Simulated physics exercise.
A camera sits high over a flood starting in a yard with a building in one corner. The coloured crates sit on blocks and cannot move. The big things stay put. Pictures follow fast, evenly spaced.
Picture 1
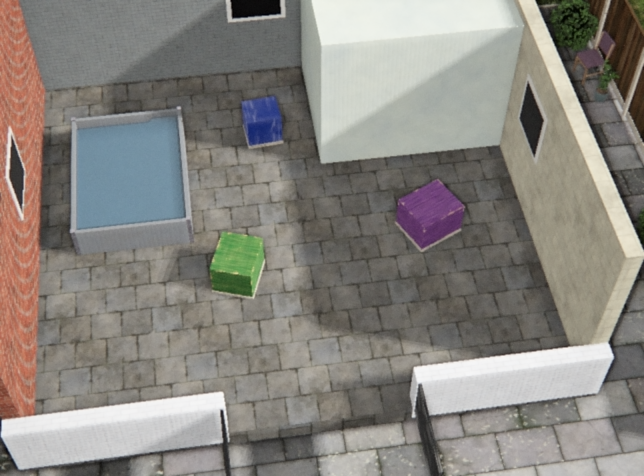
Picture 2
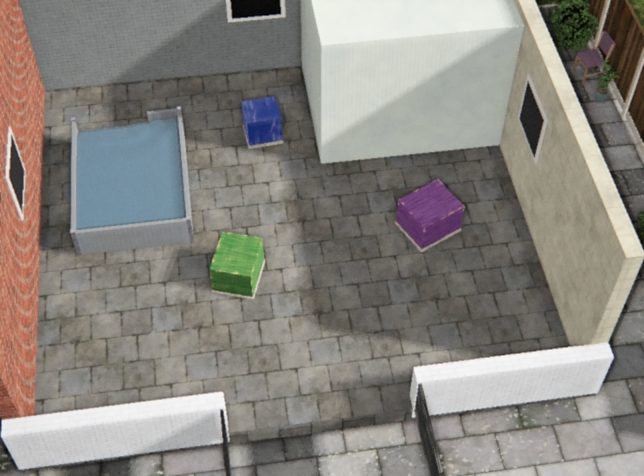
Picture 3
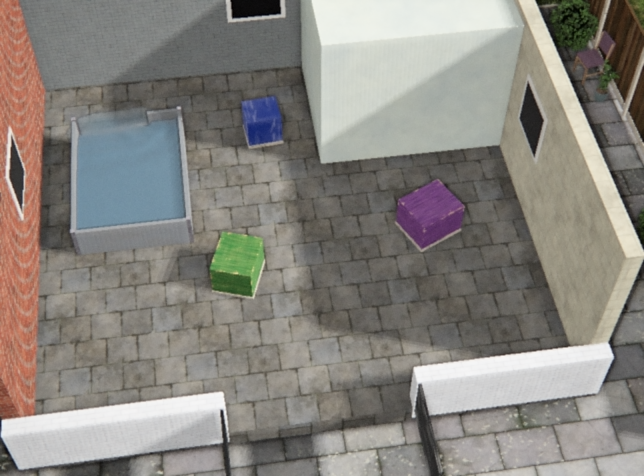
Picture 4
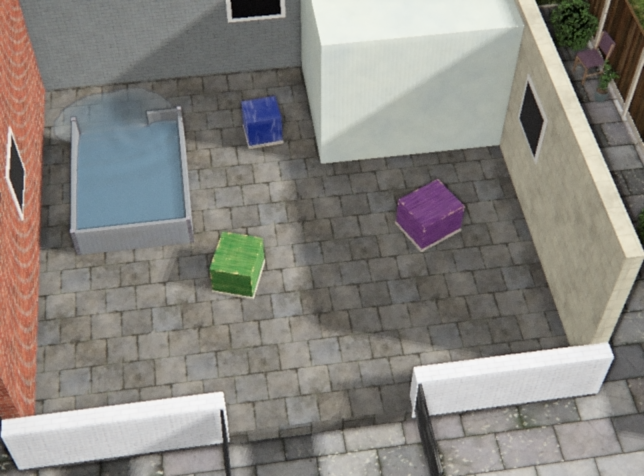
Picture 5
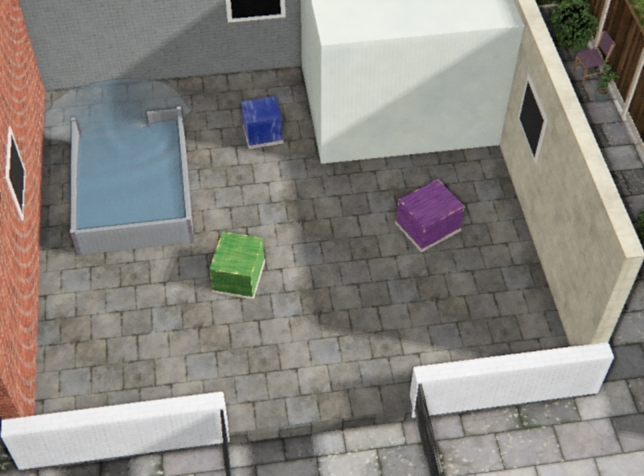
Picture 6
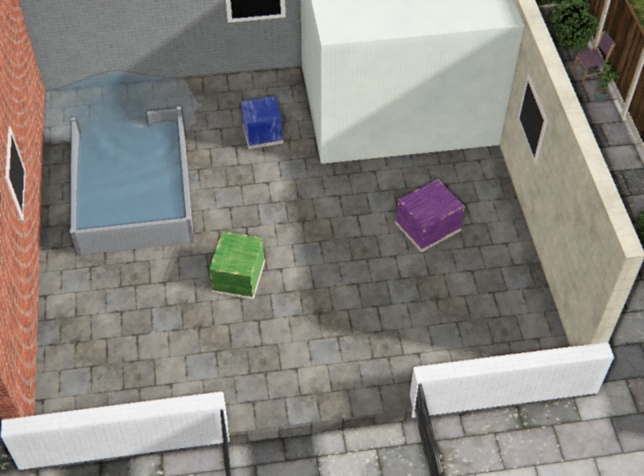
Water spreading from a gap in an open tank's far side across a paved yard, with blue, green and purple crates standing still.
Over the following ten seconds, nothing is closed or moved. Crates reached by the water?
Green crate reached, purple crate not reached, blue crate reached.
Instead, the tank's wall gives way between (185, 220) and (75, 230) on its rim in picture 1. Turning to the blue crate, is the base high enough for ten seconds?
Blue: Not flooded.
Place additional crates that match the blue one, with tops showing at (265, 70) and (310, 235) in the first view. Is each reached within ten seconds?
Outcome, in listed order: Is inundated, is inundated.
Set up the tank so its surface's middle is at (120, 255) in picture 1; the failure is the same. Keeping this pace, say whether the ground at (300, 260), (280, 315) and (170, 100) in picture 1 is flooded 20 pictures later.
Results in order - left untouched, left untouched, swamped.
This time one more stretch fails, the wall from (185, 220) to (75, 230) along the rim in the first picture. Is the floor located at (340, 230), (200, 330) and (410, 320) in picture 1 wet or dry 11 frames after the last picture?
Read off point by point, the answer is not soaked, soaking, not soaked.
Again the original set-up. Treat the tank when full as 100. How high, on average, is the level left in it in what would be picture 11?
It works out to roughly 72 percent.
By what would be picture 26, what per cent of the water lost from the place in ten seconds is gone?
My reading is near 0 per cent.
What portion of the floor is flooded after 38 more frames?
About 55 per cent.
A moment on, water covers 10 % of the floor; the green crate not reached, the purple crate not reached, the blue crate not reached.
Next, water covers 15 % of the floor; the green crate not reached, the purple crate not reached, the blue crate not reached.
Then, water covers 25 % of the floor; the green crate not reached, the purple crate not reached, the blue crate water round its plinth.
Later, water covers 55 % of the floor; the green crate water round its plinth, the purple crate water round its plinth, the blue crate water round its plinth.
In the end, water covers 80 % of the floor; the green crate was topped, the purple crate stayed above the water, the blue crate was topped.
